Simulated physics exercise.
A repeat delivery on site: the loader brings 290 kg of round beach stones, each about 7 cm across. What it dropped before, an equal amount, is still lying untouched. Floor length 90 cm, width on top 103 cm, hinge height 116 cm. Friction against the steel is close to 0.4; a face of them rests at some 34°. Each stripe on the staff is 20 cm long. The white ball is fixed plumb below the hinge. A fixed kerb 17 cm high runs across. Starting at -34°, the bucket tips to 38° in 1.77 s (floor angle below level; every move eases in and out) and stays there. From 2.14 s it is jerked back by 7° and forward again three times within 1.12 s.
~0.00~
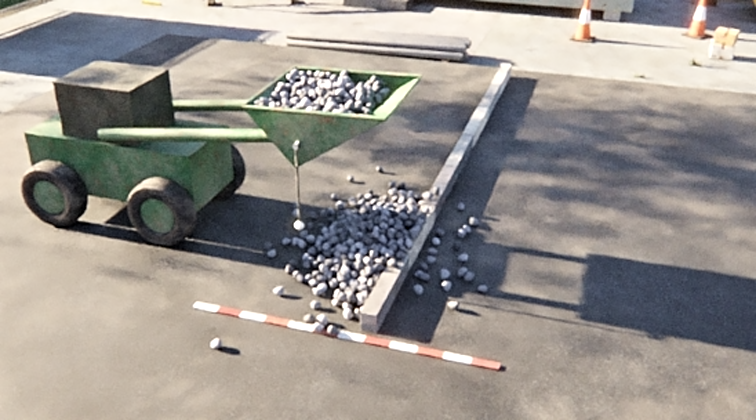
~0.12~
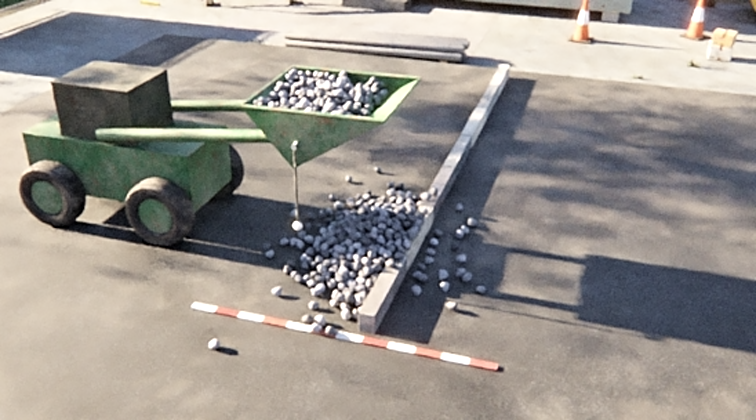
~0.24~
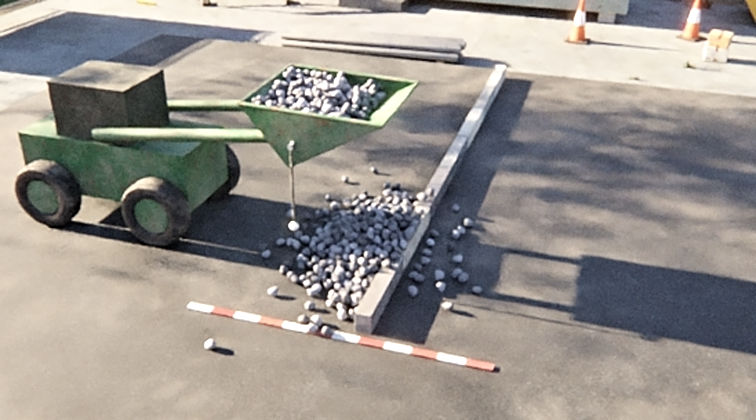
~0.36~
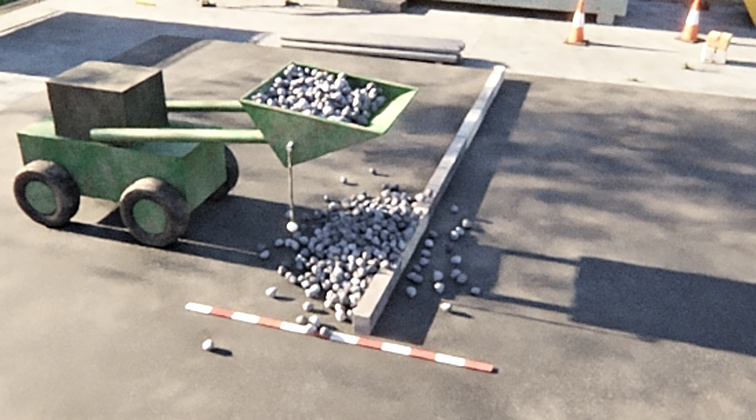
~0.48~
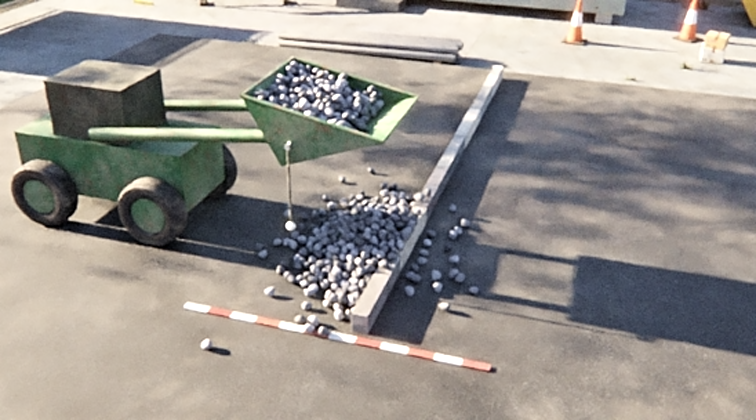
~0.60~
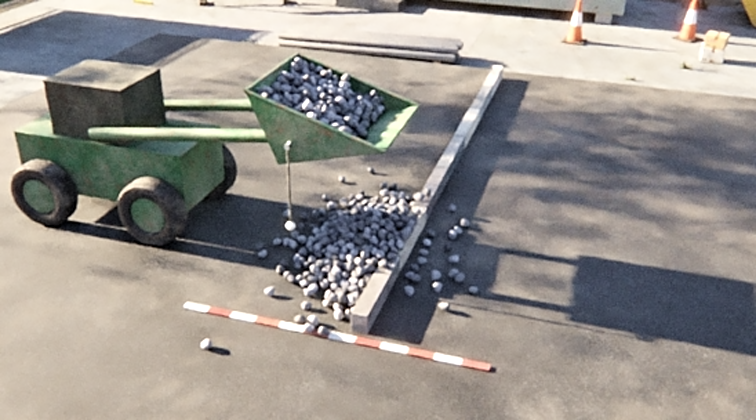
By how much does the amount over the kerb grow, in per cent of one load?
Some 83 per cent is added.
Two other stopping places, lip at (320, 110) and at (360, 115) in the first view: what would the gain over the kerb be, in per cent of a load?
Near 5 per cent from the first place, 50 from the second.
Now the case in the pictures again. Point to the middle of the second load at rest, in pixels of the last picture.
Near (445, 258).
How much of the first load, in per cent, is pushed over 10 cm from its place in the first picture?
Roughly 5 per cent of them.
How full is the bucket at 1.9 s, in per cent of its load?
Roughly 30 per cent is still inside.
After 1.3 s the floor is at 27°; in per cent of one load, 98 in the bucket, 99 on this side of the kerb, 4 over the kerb; the foremost stones are at (456, 267).
After 1.9 s the floor is at 38°; in per cent of one load, 28 in the bucket, 133 on this side of the kerb, 38 over the kerb; the foremost stones are at (469, 268).
After 3.7 s the floor is at 38°; in per cent of one load, 0 in the bucket, 113 on this side of the kerb, 87 over the kerb; the foremost stones are at (619, 265).
After 6.2 s the floor is at 38°; in per cent of one load, 0 in the bucket, 113 on this side of the kerb, 87 over the kerb; the foremost stones are at (619, 265). Net gain over the kerb, 83.
